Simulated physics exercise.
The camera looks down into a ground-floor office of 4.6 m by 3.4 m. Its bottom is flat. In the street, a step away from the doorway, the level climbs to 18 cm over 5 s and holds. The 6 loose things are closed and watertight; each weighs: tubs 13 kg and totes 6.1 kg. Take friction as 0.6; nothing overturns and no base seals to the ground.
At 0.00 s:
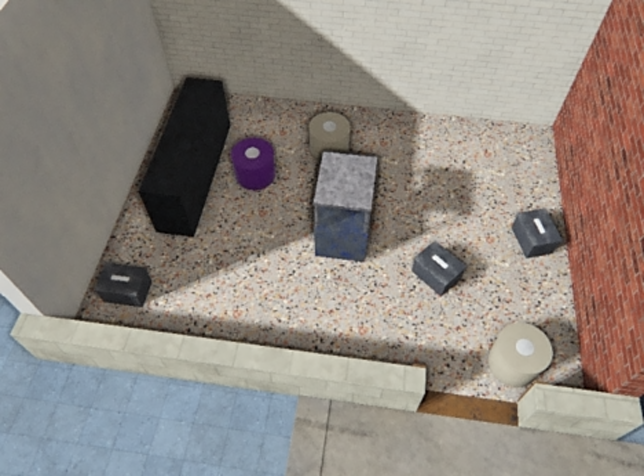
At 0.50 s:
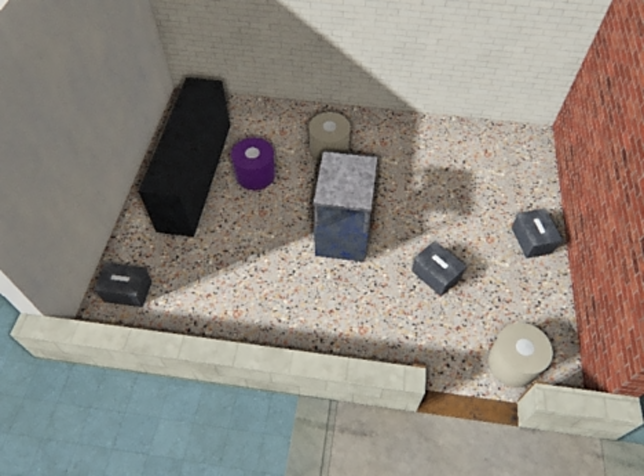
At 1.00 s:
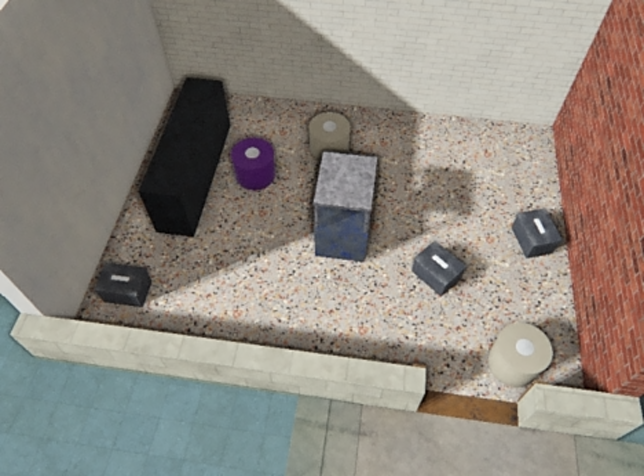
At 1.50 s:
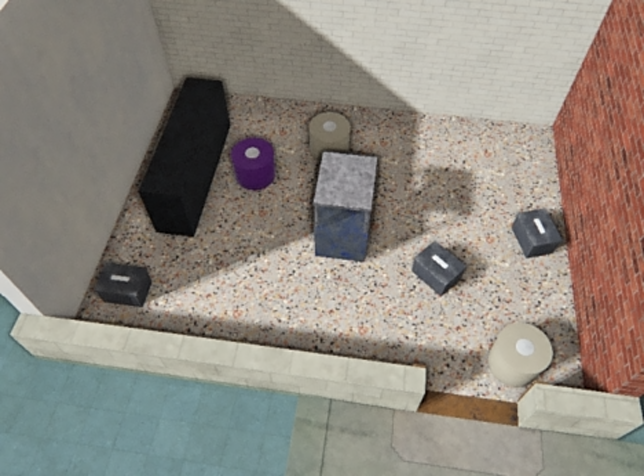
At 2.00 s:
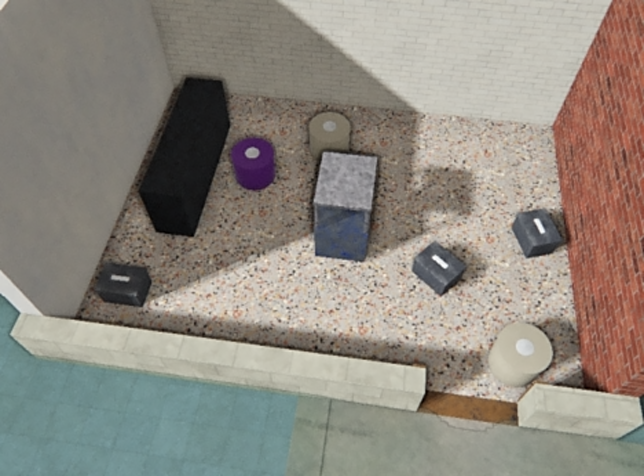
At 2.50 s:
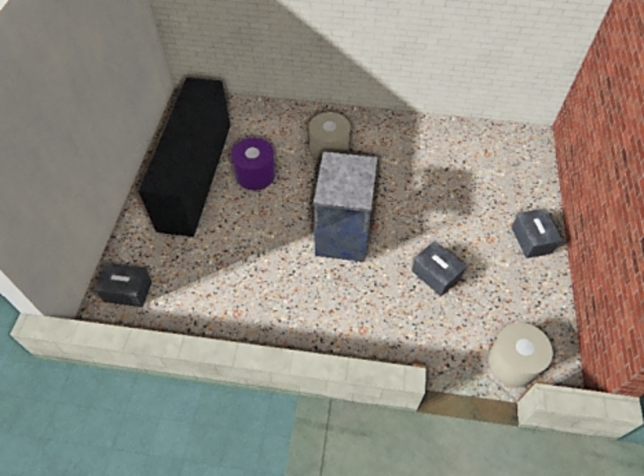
Walled ground-floor office seen from above, with greenish water spreading across the pavement outside and onto the doorway sill, tubs and boxes staying still.
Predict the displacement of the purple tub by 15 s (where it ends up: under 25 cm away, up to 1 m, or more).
Purple tub holds its place.
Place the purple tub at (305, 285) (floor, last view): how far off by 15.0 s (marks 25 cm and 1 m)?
It stays put.
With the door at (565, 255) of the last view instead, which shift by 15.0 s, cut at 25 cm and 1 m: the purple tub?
Then the purple tub stays put.
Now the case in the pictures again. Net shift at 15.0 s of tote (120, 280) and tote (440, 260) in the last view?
In that order: 20 cm, 300 cm.
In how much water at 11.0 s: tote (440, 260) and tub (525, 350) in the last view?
About 7 and 6 cm.
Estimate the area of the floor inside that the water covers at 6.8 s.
Some 10.0 m2.
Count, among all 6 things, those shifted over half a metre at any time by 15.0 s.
I count 2.
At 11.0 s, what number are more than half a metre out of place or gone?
By then 1.
After 3.5 s the purple tub is near (252, 153), 0.0 m from its start, aground; 0 afloat.
After 6.8 s the purple tub is near (252, 153), 0.0 m from its start, aground; 0 afloat.
After 11.0 s the purple tub is near (252, 153), 0.0 m from its start, aground; 2 afloat.
After 15.0 s the purple tub is near (252, 153), 0.0 m from its start, aground; 4 afloat.
